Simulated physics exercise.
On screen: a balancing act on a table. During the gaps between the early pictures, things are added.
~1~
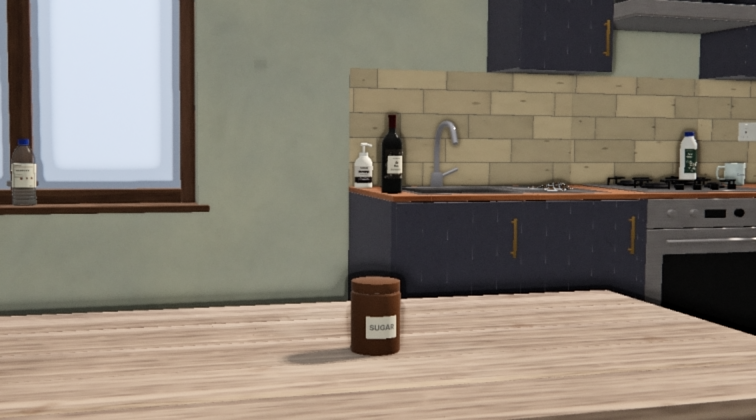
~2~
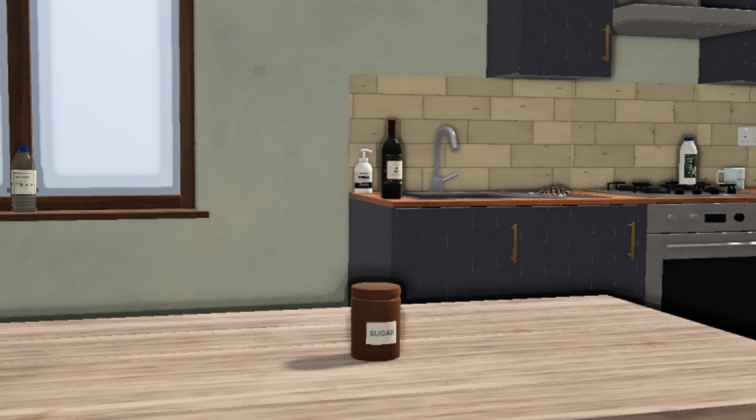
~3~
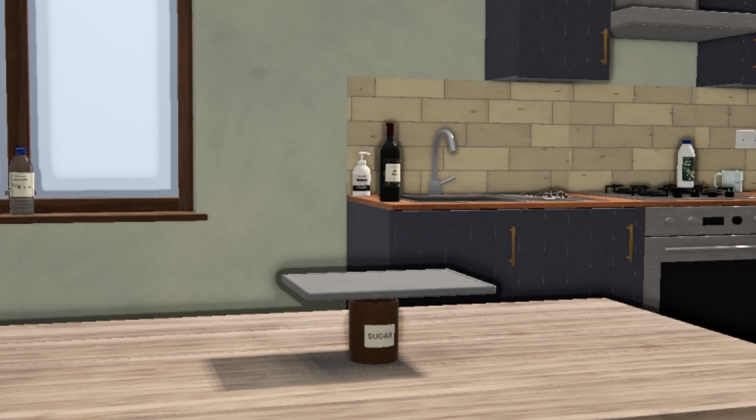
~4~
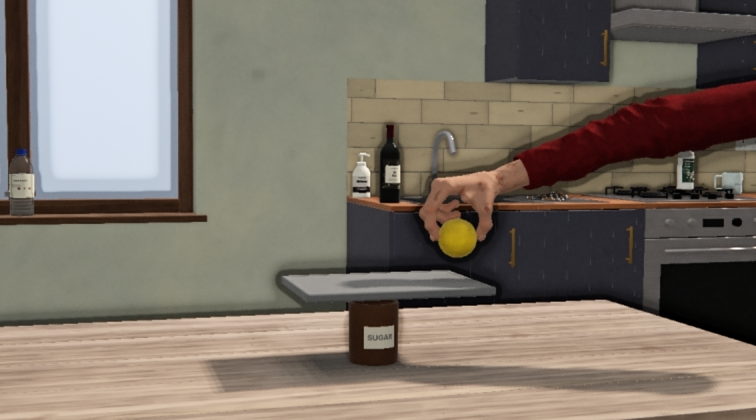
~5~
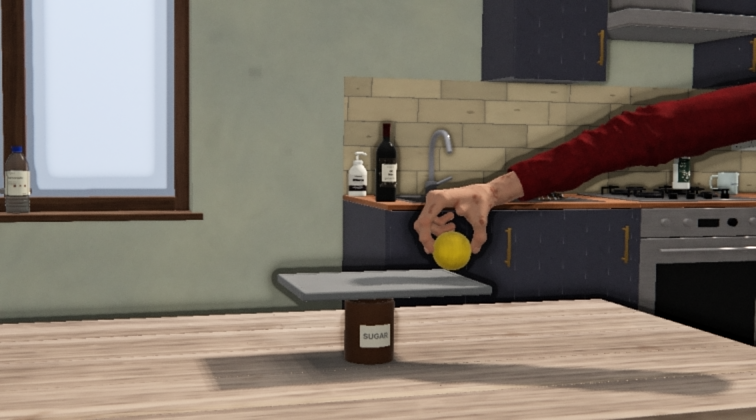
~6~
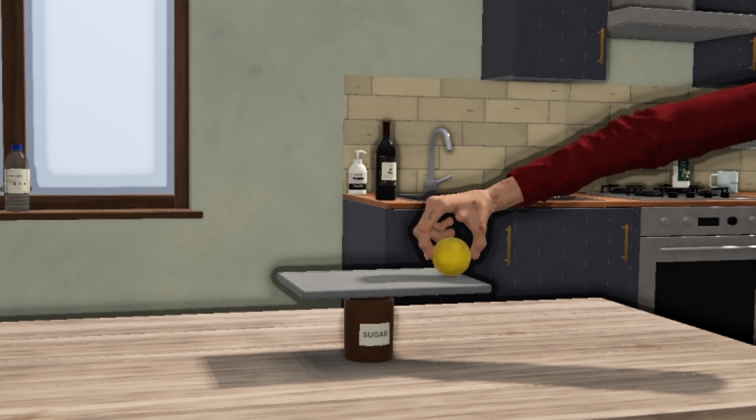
A grey board appeared on top of a brown sugar jar on the table, then a hand in a red sleeve lowered a yellow lemon onto the board's right side and kept hold of it.
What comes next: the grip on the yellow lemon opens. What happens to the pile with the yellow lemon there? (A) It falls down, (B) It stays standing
(A) It falls down.
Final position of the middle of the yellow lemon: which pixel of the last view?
End spot: Near (518, 331).
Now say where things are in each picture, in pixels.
In the first picture, the last thing is not in view yet; brown jar (375, 315).
In the second picture, the last thing is not in view yet; brown jar (376, 321).
In the third picture, the last thing is not in view yet; brown jar (374, 324).
The fourth picture shows still above its spot; yellow lemon (457, 238); brown jar (374, 325).
The fifth picture shows still above its spot; yellow lemon (452, 250); brown jar (369, 324).
The sixth picture shows set down, still held; yellow lemon (451, 257); brown jar (369, 322).
Then, 0.40 s past the last view, yellow lemon now fallen; grey lid rocked 50° from its first pose.
Then, 0.70 s past the last view, grey lid rocked 38° from its first pose.
Finally, fallen, grey lid and yellow lemon; brown jar still in place. Final places as the last picture's camera would see them, yellow lemon near (518, 331). The stack gives way.
